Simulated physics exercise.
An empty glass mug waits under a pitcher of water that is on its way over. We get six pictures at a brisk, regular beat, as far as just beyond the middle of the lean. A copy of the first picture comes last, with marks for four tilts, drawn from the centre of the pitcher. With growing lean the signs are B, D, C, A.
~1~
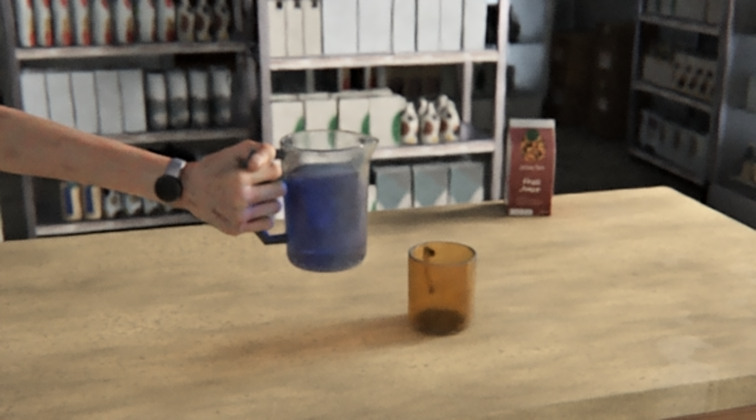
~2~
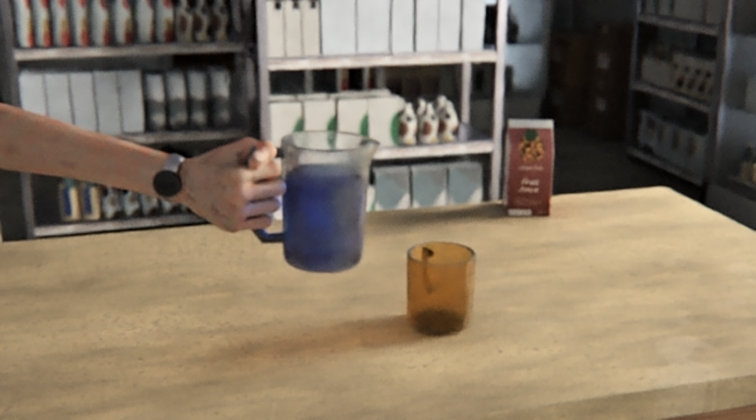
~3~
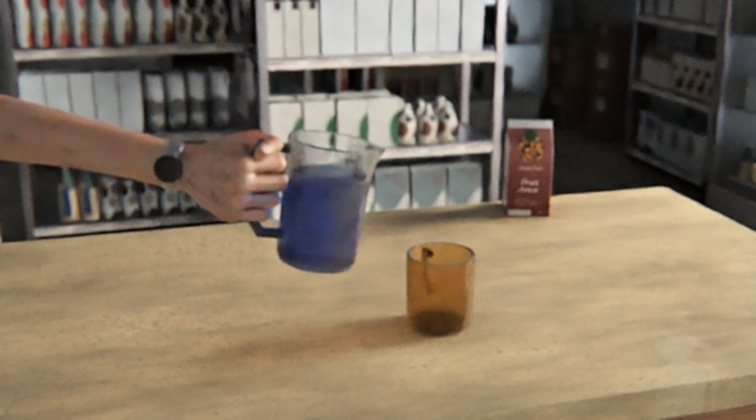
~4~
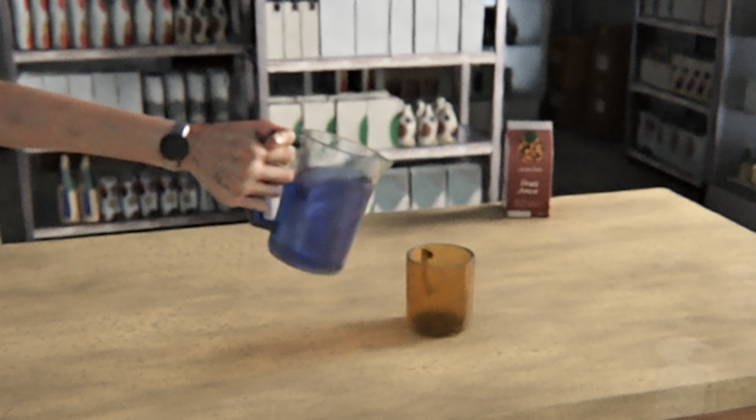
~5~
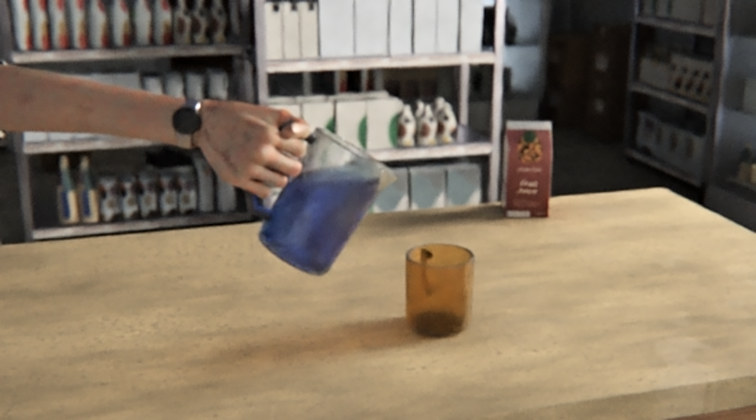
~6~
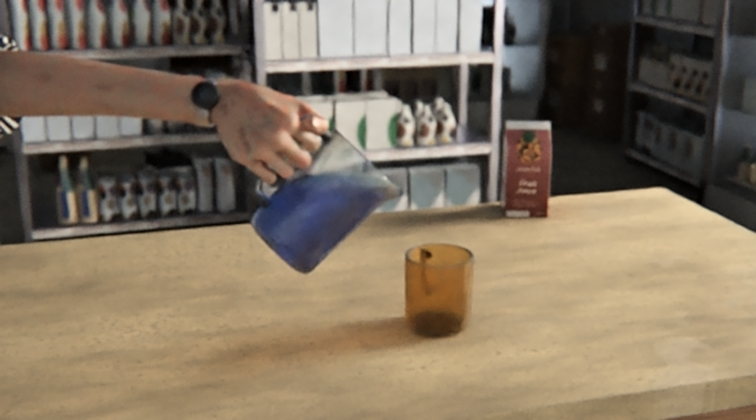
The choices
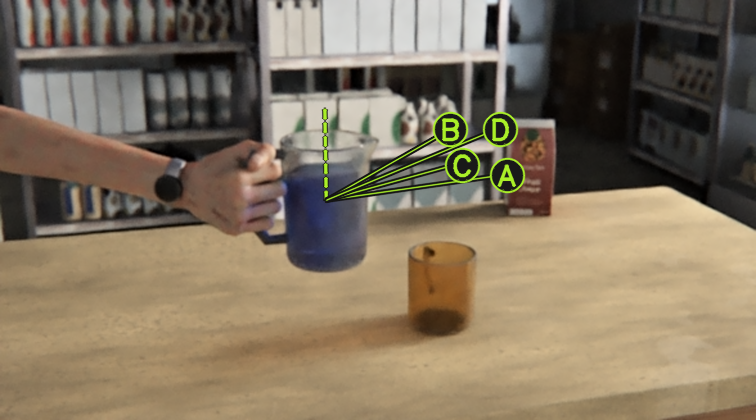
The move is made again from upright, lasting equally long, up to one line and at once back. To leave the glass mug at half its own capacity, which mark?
B.
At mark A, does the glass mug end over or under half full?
Over half.
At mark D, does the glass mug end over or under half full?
Over.
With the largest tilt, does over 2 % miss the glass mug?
Yes.
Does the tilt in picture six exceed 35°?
Yes.
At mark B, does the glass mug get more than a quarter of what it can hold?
Yes, clearly.
On the marked copy, A at (490, 176); B at (435, 137); C at (445, 167); D at (484, 134).
If A is chosen, the glass mug ends with about 96 % of what it can hold; 16 % of the water is spilt.
If B is chosen, the glass mug ends with about 48 % of what it can hold.
If C is chosen, the glass mug ends with about 95 % of what it can hold.
If D is chosen, the glass mug ends with about 72 % of what it can hold.
